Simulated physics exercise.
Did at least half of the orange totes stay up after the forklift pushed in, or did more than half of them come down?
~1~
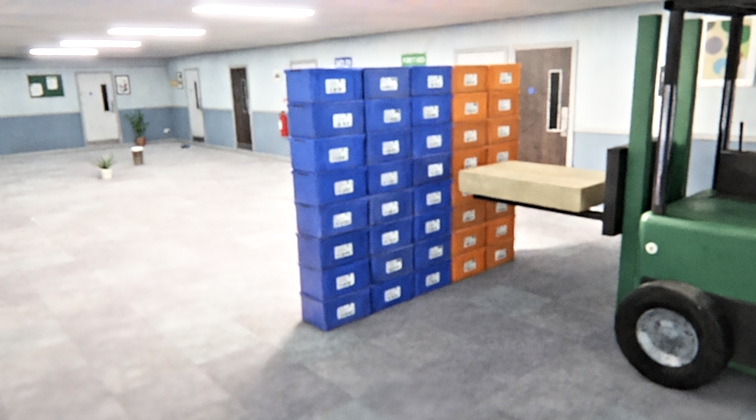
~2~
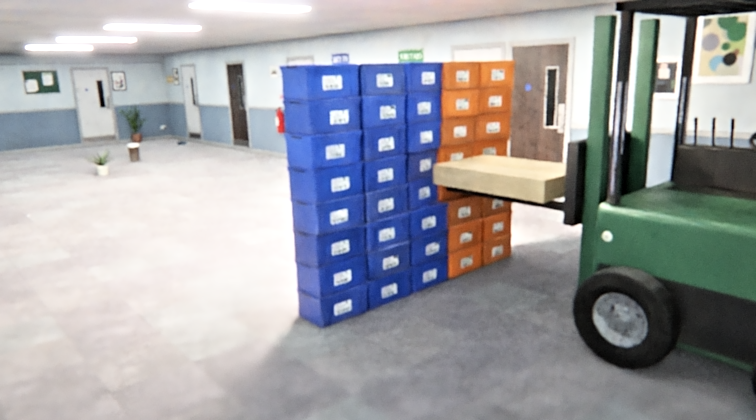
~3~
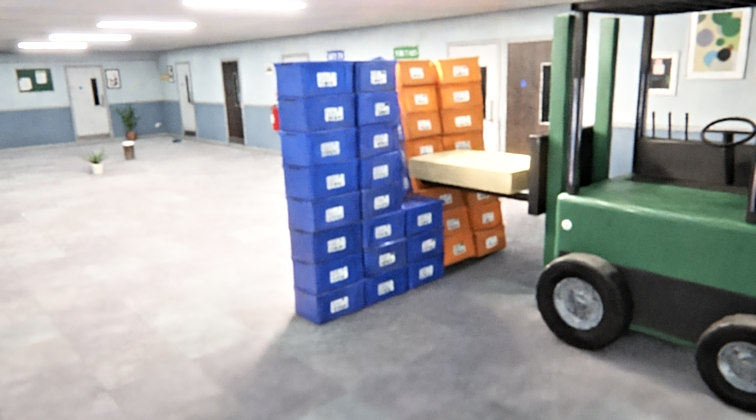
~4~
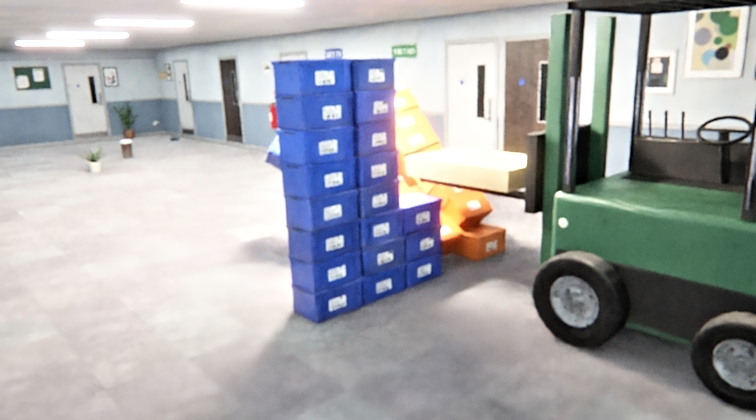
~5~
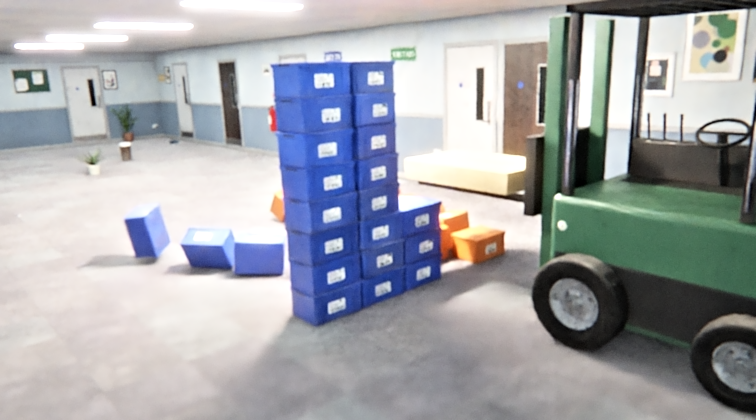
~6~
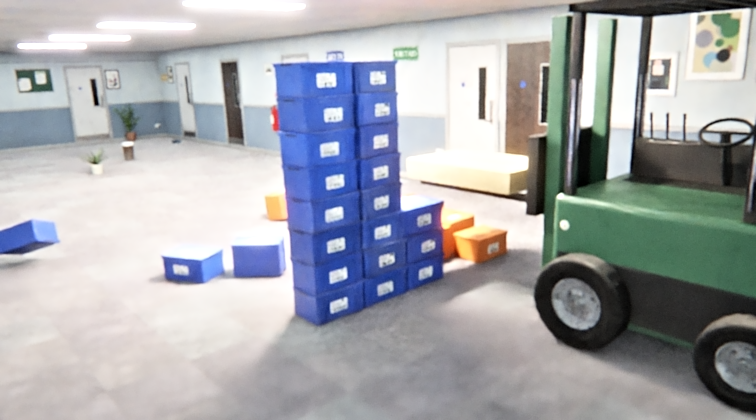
More than half of the orange totes came down. Their tall stacks collapsed, leaving only a few orange boxes in sight, low down around the blue stacks.
